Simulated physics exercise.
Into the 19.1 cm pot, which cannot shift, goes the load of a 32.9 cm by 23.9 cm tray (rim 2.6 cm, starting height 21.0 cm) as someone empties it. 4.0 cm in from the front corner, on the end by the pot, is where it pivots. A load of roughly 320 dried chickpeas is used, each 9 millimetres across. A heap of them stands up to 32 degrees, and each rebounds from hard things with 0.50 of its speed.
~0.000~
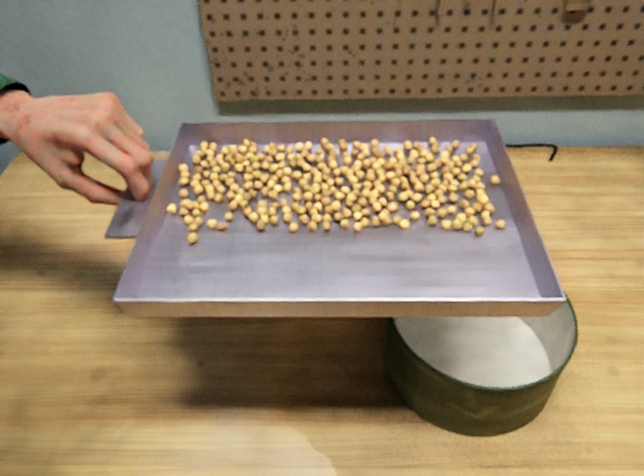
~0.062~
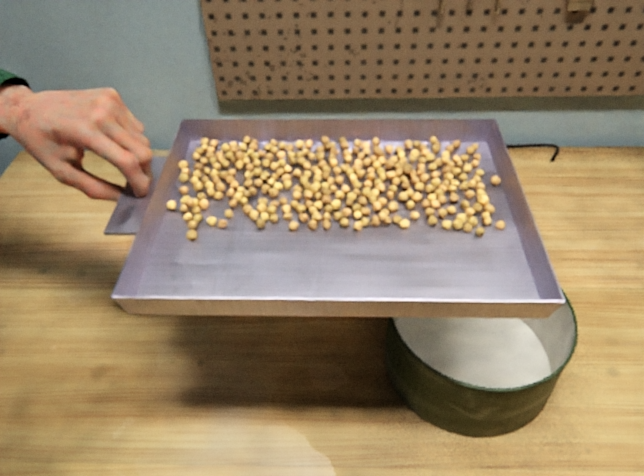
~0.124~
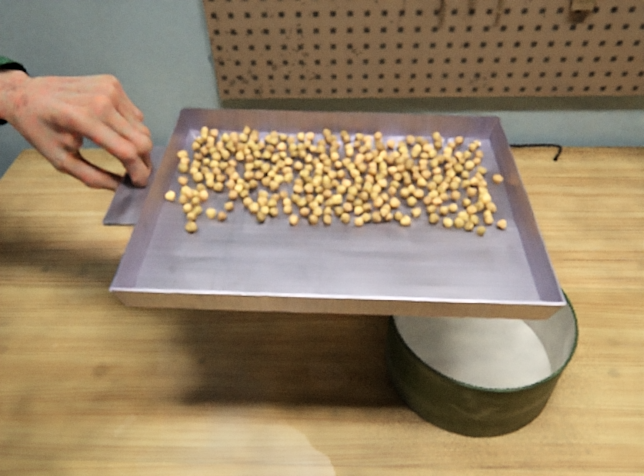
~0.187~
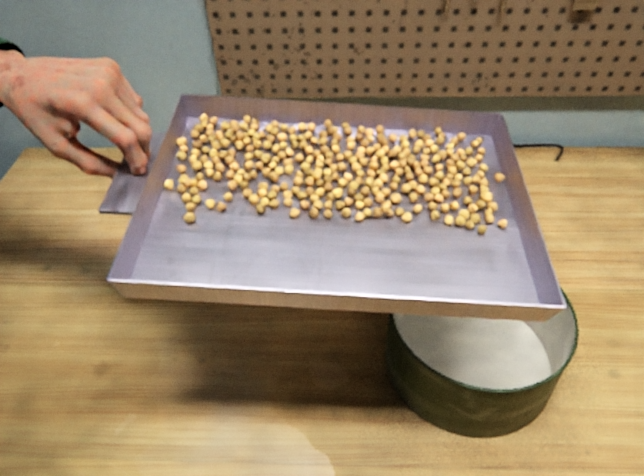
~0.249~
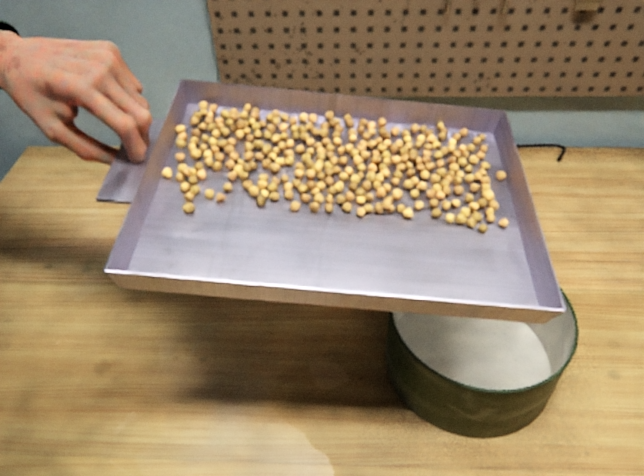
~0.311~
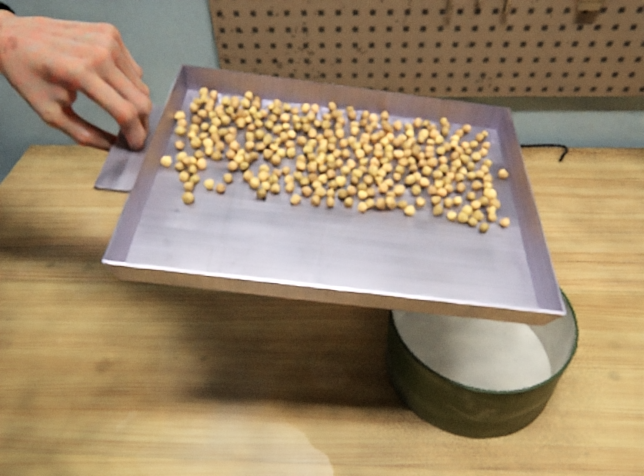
A hand at the left grips the tab of a shallow grey metal tray of pale tan chickpeas, seen from above and in front over a light wooden workbench. A dark green round pot with a pale interior sits beneath the tray's right end, and brown pegboard hangs on the blue-grey wall behind. The hand steadily raises the tray's left end, tilting it moderately rightward, while the chickpeas stay spread along the back and the camera stays still.
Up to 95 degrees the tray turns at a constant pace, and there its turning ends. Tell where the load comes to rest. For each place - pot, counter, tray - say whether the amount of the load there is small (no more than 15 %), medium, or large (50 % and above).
Pot: Small; counter: Large; left on the tray: Small.
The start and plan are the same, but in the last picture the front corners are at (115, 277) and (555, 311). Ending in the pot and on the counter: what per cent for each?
Pot: 0, counter: 100.
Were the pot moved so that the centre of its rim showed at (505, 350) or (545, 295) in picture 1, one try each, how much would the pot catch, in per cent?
The shares would be near 80 and 15 per cent respectively.
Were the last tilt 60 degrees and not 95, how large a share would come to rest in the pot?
I'd put it at close to 0 per cent.
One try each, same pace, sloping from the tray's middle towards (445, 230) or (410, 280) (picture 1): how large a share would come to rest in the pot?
15 and 0 %.
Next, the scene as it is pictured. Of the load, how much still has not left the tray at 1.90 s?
Something like 95 percent, roughly.
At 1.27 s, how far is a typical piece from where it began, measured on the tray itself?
14 cm.
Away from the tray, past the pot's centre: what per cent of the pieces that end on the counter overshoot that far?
100 %.
After 1.27 s, tilt 50 degrees; the tray holds 100 %, the pot 0 %.
Then, at 1.90 s, tilt 76 degrees; the tray holds 95 %, the pot 0 %.
After 2.58 s, tilt 95 degrees; the tray holds 25 %, the pot 0 %.
By 3.6 s all is still; pot 0 %, counter 100 %, tray 0 %.
